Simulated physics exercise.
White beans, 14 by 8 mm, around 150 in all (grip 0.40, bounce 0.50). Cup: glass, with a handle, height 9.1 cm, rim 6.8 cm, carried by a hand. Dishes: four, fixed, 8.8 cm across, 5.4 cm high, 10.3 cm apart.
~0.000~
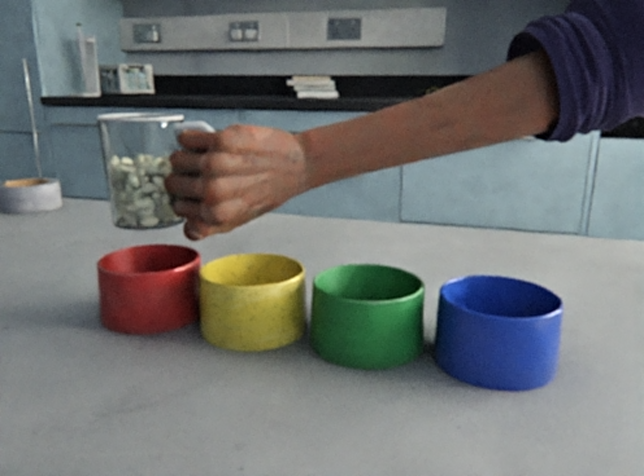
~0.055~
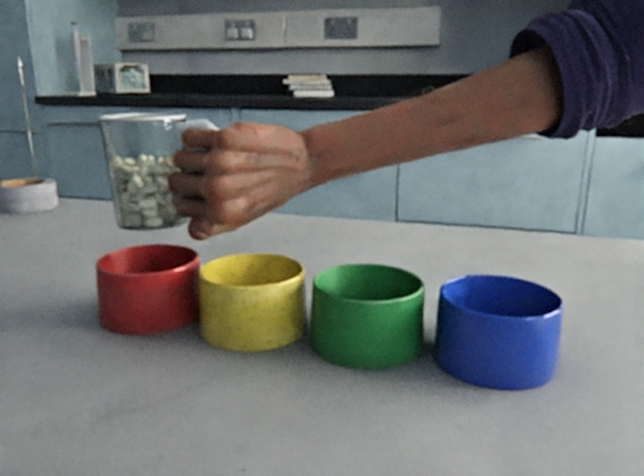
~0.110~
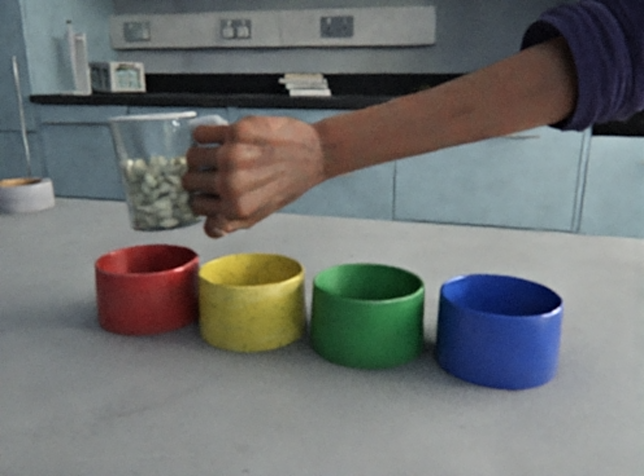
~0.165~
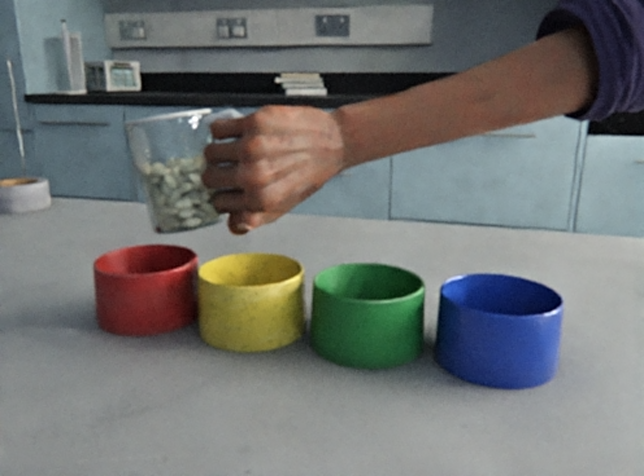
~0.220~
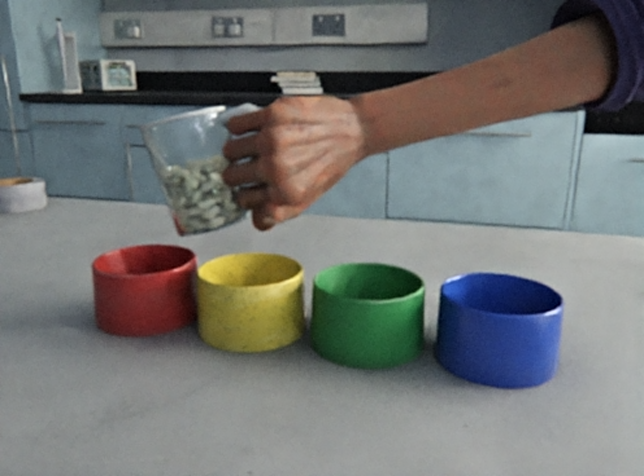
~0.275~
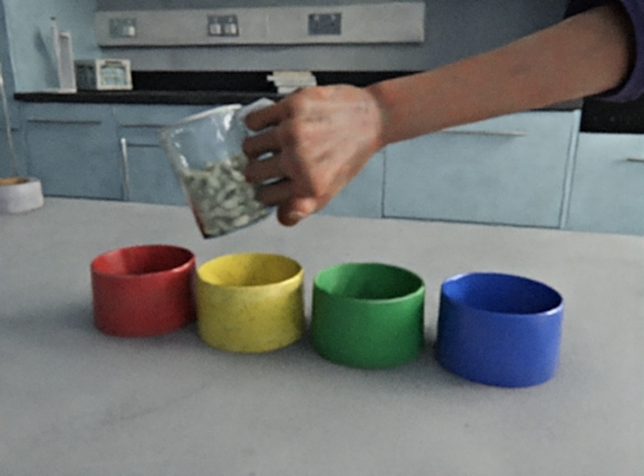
In a room with pale blue cabinets, a hand held a clear cup of white beans above red, yellow, green and blue dishes, then moved it rightward while gradually tilting it to the left.
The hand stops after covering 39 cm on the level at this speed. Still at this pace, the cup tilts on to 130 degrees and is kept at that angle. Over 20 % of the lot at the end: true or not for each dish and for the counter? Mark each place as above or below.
Marks: Red below, blue above, green below, yellow below, counter above.
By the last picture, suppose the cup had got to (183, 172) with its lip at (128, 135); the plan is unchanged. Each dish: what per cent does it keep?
Kept per dish: Red = 0, blue = 0, green = 90, yellow = 0.
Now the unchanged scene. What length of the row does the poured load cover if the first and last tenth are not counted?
11 centimetres.
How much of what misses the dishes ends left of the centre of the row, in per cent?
Estimated share comes to about 0 per cent.
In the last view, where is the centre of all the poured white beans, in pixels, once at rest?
Approximately (502, 343) in the last picture.
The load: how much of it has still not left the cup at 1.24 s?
About 95 per cent.
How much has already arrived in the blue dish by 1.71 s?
About 70 per cent by then.
Then, at 0.85 s, tilt 71 degrees; cup holds 100 %.
Then, at 1.24 s, tilt 106 degrees; cup holds 95 %.
After 1.71 s, tilt 130 degrees; cup holds 0 %, blue 70 %.
In the end, at 2.7 s, red 0 %, blue 70 %, green 0 %, yellow 0 %, counter 30 %.
